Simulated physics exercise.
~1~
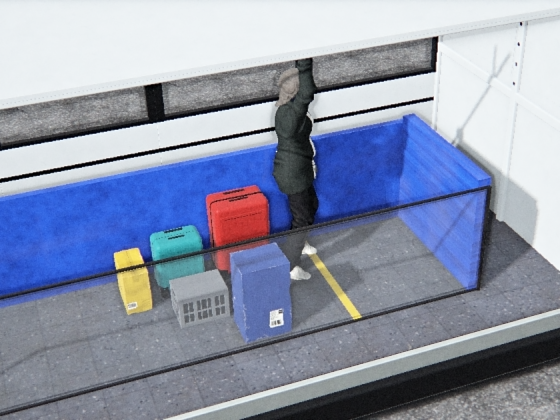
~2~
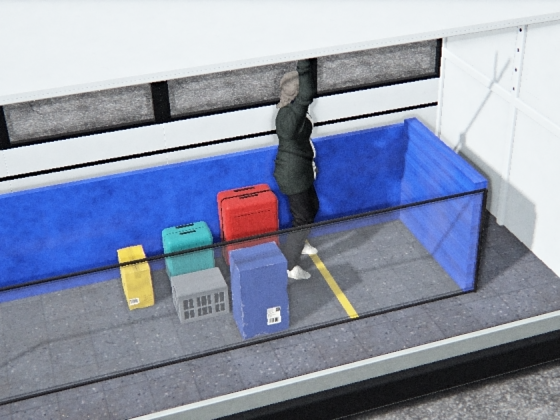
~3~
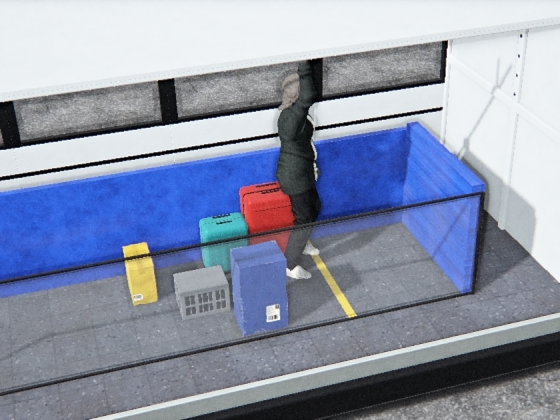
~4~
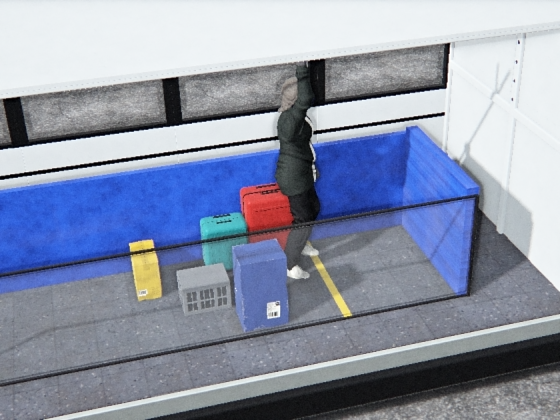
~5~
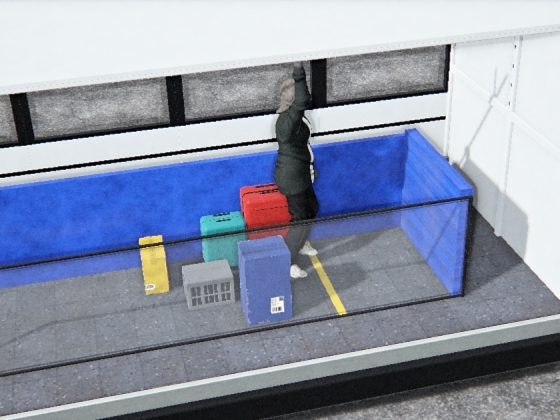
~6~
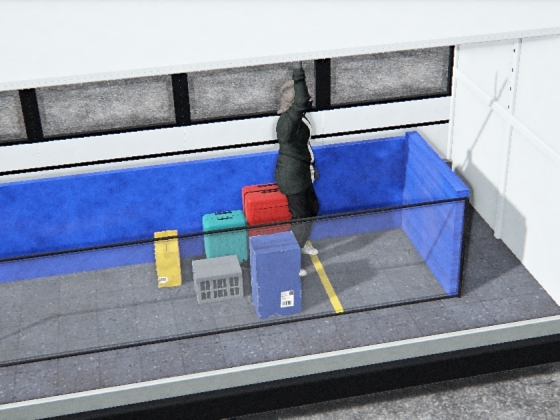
Two wheeled cases roll right, then the other luggage shifts right, all stopping upright before the yellow line.
